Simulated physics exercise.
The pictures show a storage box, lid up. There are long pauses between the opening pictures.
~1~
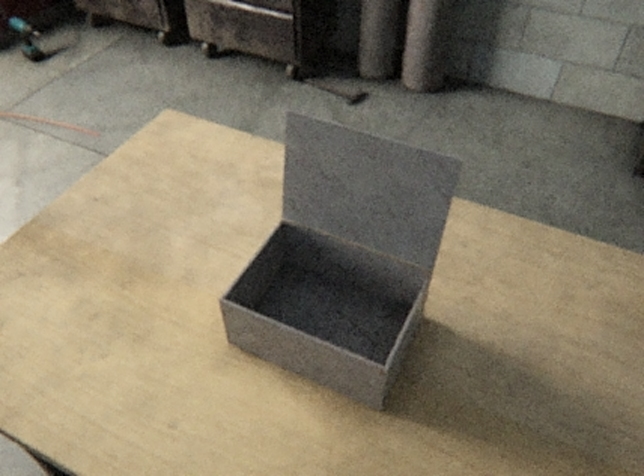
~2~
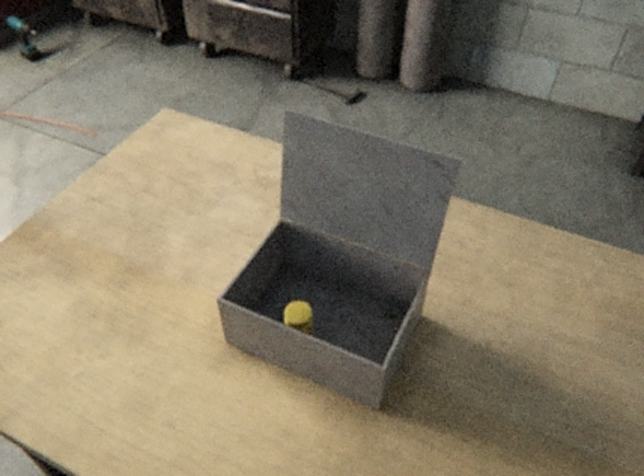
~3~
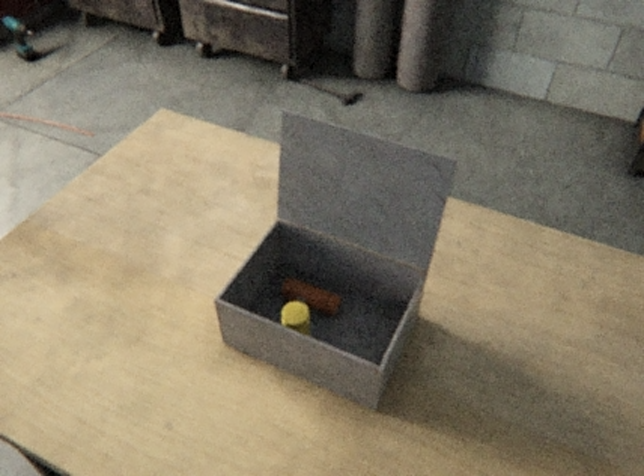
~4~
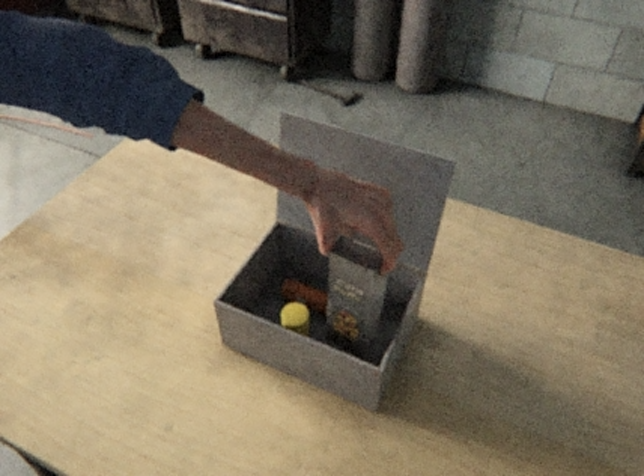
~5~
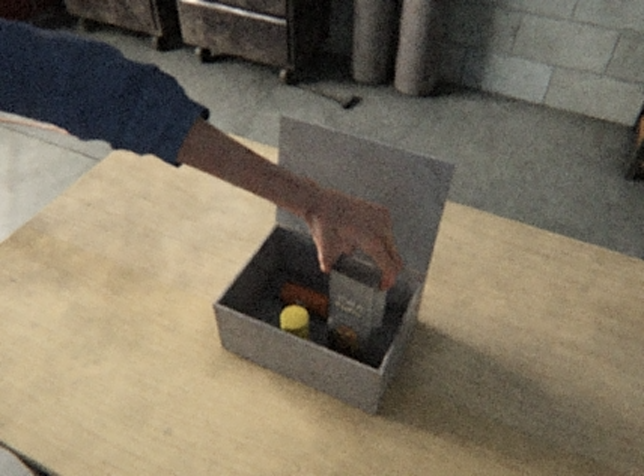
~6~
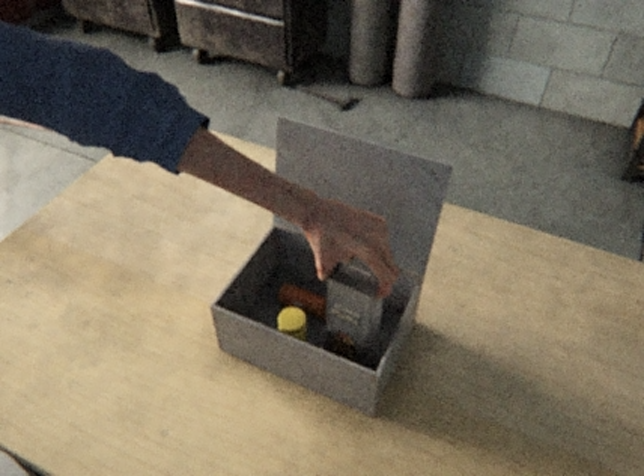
We see an open grey box on a wooden table, empty at first, then holding a yellow-topped item, then also an orange shaker, before a blue-sleeved arm reaches in from the left and lowers a grey carton inside.
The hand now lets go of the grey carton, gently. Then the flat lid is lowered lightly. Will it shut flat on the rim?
It is held up.
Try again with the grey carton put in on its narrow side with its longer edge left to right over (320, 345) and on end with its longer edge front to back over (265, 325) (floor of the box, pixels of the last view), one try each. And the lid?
First, it closes; second, it is held up.
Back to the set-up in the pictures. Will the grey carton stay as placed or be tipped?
It stays as placed.
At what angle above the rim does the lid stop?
About 45°.
Then, 1.00 s after the last picture, lid starting down.
Then, 1.30 s after the last picture, lid 78° above the rim.
Then, 1.50 s after the last picture, lid 66° above the rim.
Then, 1.70 s after the last picture, lid 52° above the rim.
At rest, lid 47° above the rim; all 3 in place. Seen from the same camera at the end, grey carton near (353, 319).
